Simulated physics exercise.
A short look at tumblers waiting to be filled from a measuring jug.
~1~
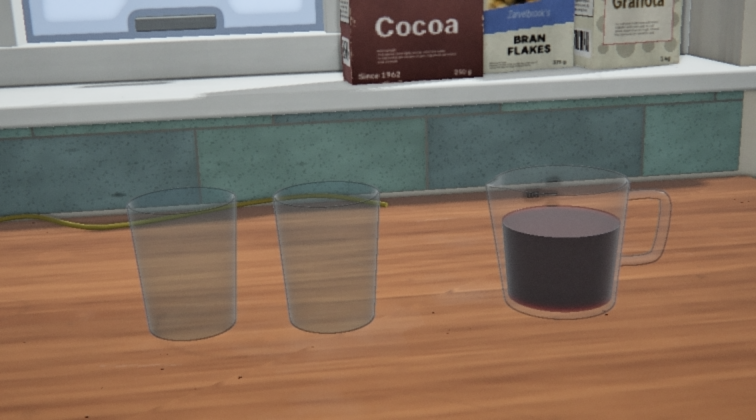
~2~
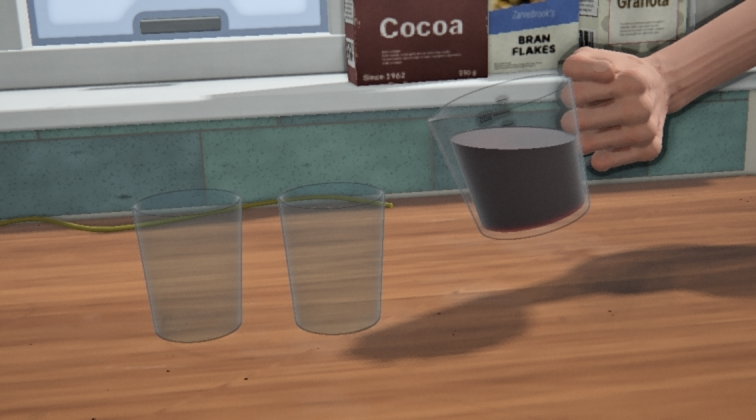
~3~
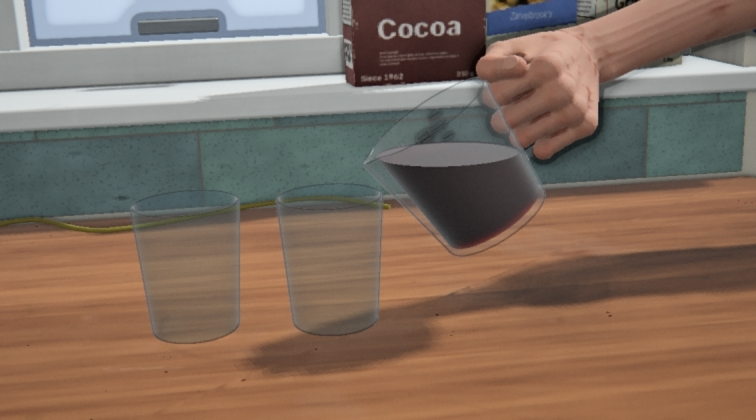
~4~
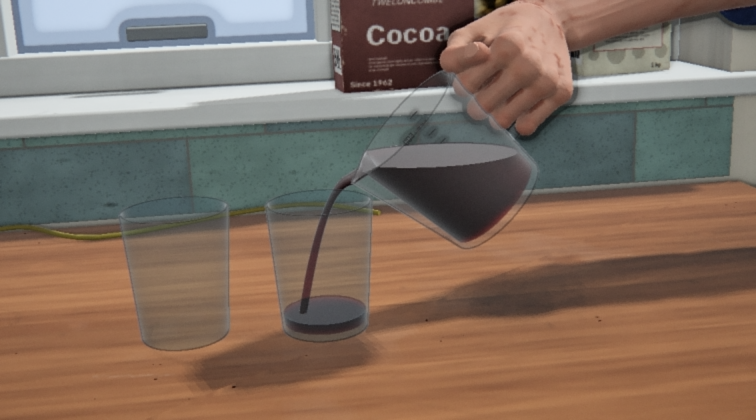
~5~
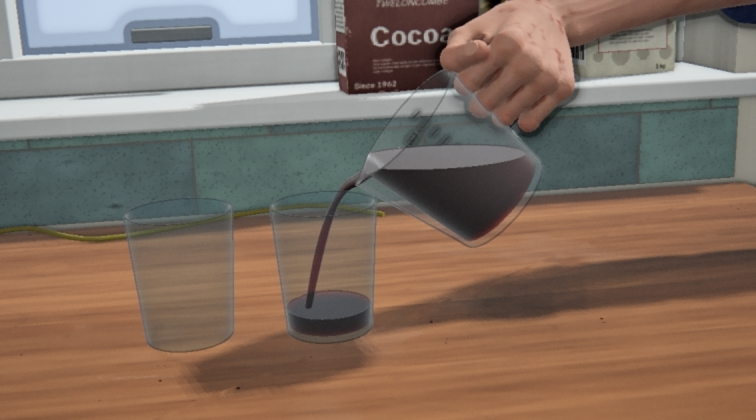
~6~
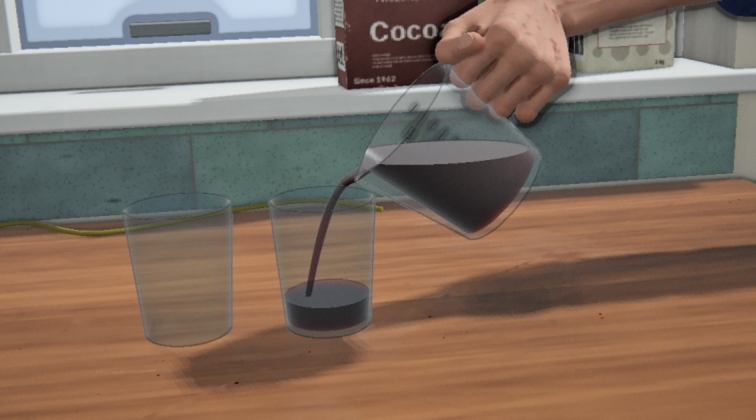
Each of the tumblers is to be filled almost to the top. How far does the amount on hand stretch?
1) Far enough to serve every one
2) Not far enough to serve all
Not far enough to serve all.
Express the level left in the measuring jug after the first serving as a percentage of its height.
About 5 %.
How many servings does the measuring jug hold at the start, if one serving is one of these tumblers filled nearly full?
I'd say around 1.0.
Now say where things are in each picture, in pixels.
In the first picture, at the start; measuring jug (561, 237) about two thirds full; two tumblers, the last at (187, 260).
In the second picture, a hand has the measuring jug; measuring jug about two thirds full, surface at (514, 138); the first is empty.
In the third picture, the measuring jug is tipped; measuring jug (461, 167) tipped 30° with all of its load; two tumblers, the last at (190, 263).
In the fourth picture, the stream is running; measuring jug (449, 161) tipped 45° with nearly all of its load; the first is nearly empty.
In the fifth picture, the stream is running; measuring jug (452, 161) tipped 50° with nearly all of its load; two tumblers, the last at (184, 271).
In the sixth picture, the stream is running; measuring jug (451, 154) tipped 50° with nearly all of its load; the first is about a quarter full.
Shortly, the first is about half full.
Then, the first is done and the measuring jug has a little of its load.
At the finish, the measuring jug is empty with one filled and the next at a little of a serving.
